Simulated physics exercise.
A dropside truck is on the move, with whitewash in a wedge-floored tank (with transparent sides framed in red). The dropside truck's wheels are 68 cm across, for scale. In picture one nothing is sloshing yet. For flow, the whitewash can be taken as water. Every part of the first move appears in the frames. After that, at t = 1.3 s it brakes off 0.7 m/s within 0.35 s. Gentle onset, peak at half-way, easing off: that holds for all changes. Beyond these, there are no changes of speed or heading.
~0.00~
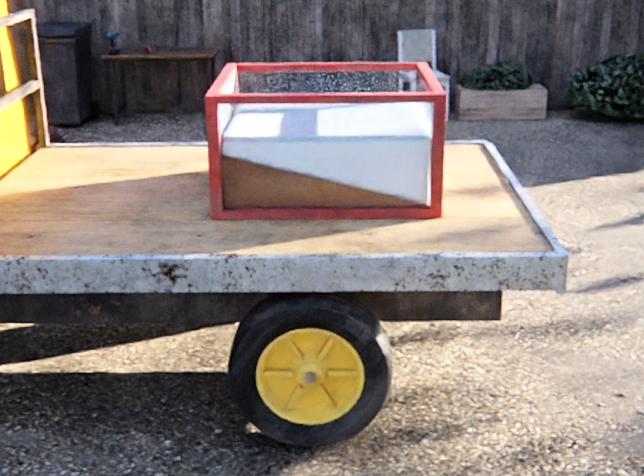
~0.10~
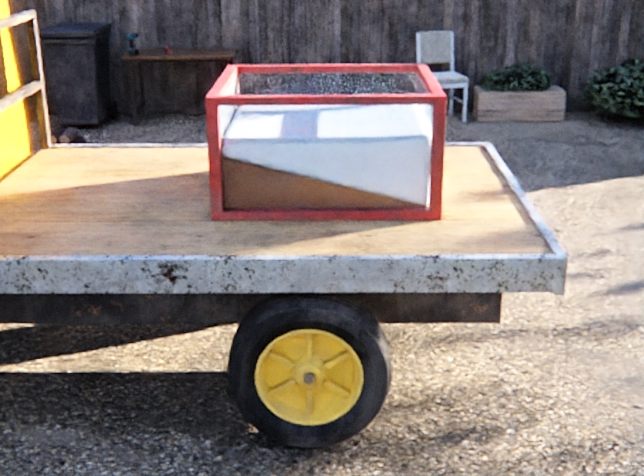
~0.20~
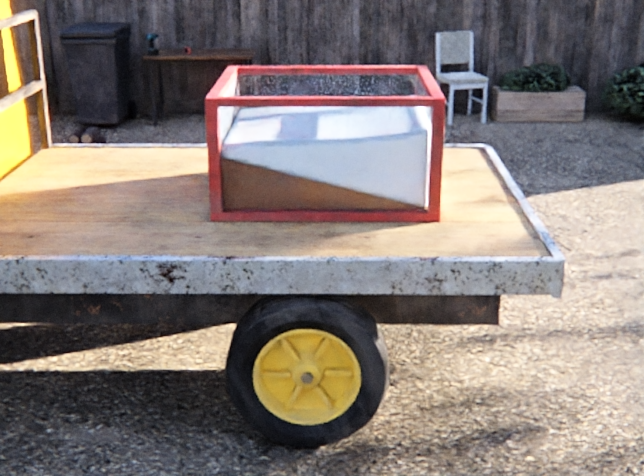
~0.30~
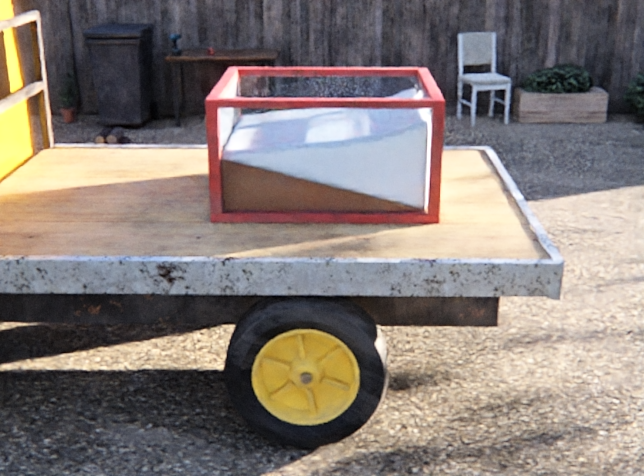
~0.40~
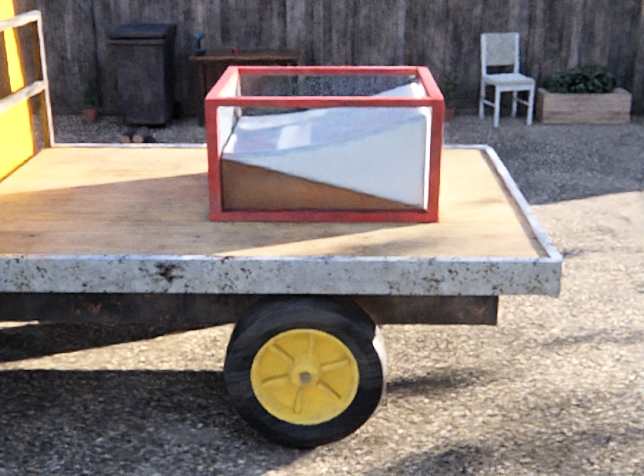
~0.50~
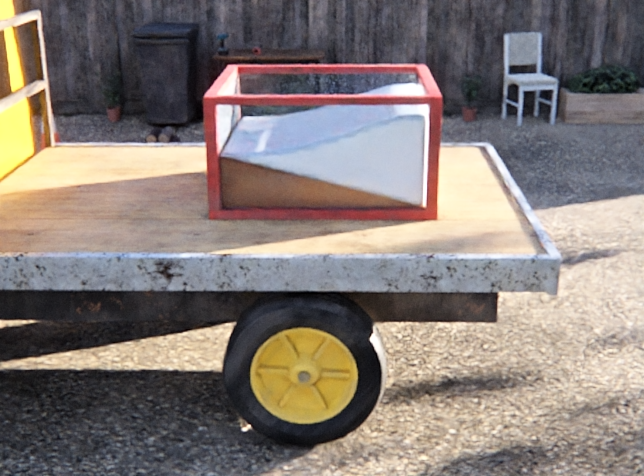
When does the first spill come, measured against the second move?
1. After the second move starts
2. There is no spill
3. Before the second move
Answer: 2.
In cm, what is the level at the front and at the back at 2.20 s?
Some 30 cm in front and some 38 cm behind.
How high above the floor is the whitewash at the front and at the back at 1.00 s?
Front: 38 cm; back: 30 cm.
Then, 1.00 s in, front 38 cm, middle 30 cm, back 29 cm above the lowest part of the floor; no loss so far.
Then, 1.50 s in, front 35 cm, middle 32 cm, back 25 cm above the lowest part of the floor; no loss so far.
Then, 2.20 s in, front 31 cm, middle 30 cm, back 37 cm above the lowest part of the floor; no loss so far.
Then, 4.64 s in, there is no loss.
